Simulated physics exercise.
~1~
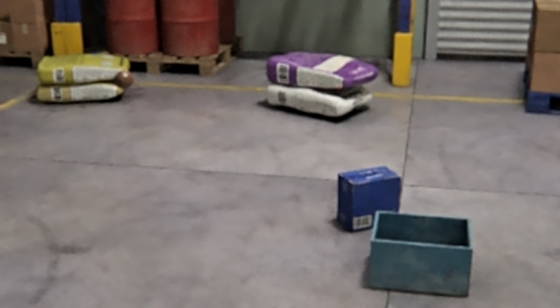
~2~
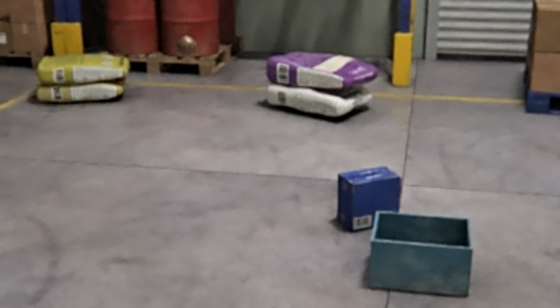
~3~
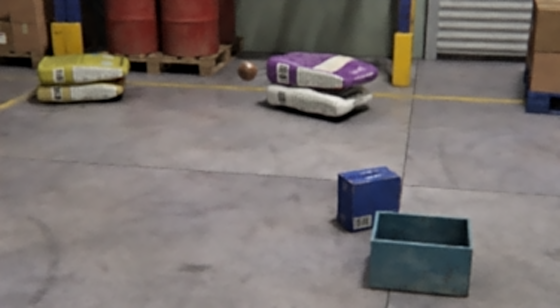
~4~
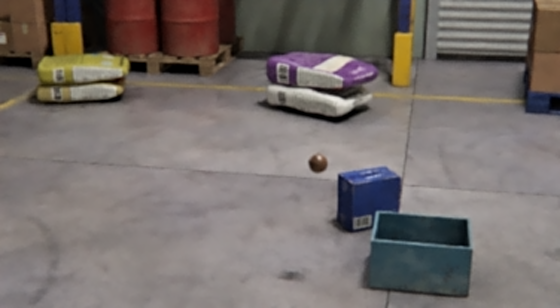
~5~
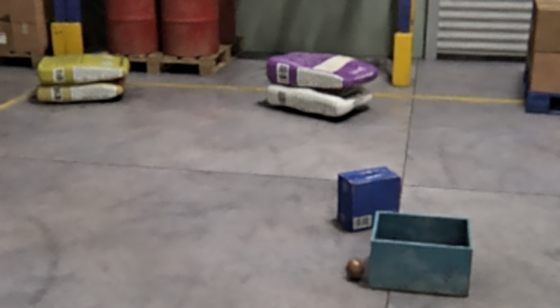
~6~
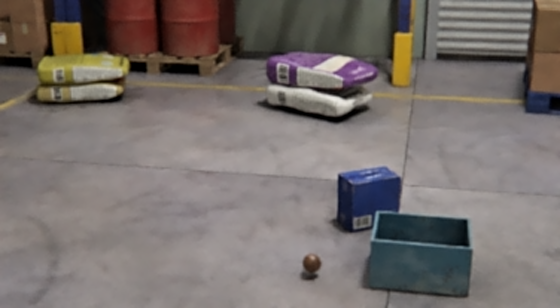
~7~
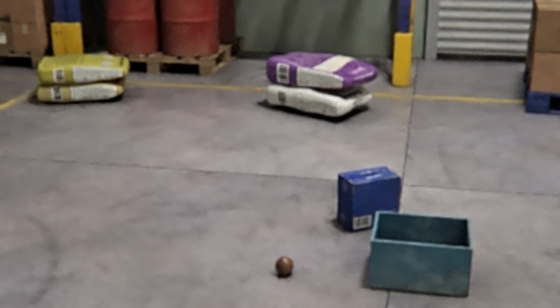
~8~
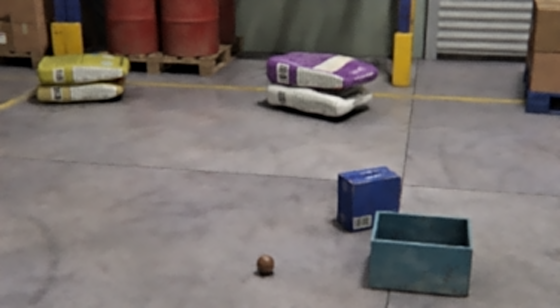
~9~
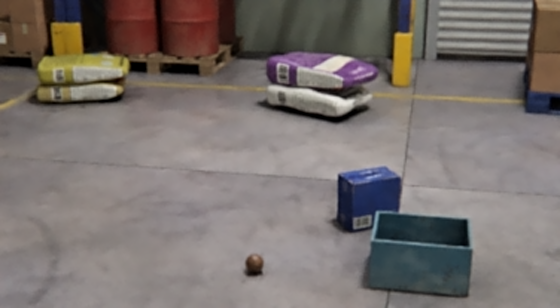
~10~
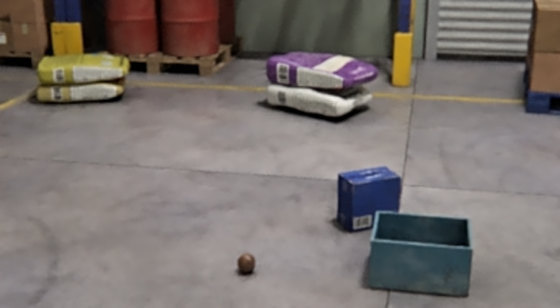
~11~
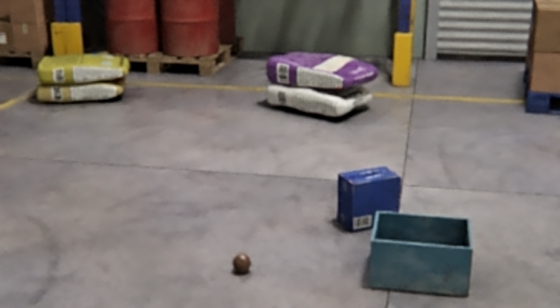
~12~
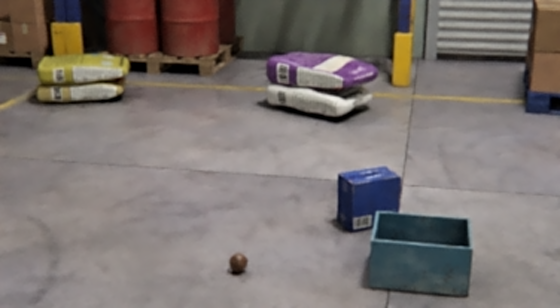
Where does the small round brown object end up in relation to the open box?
It ends up outside the box, resting on the floor to the left of it.
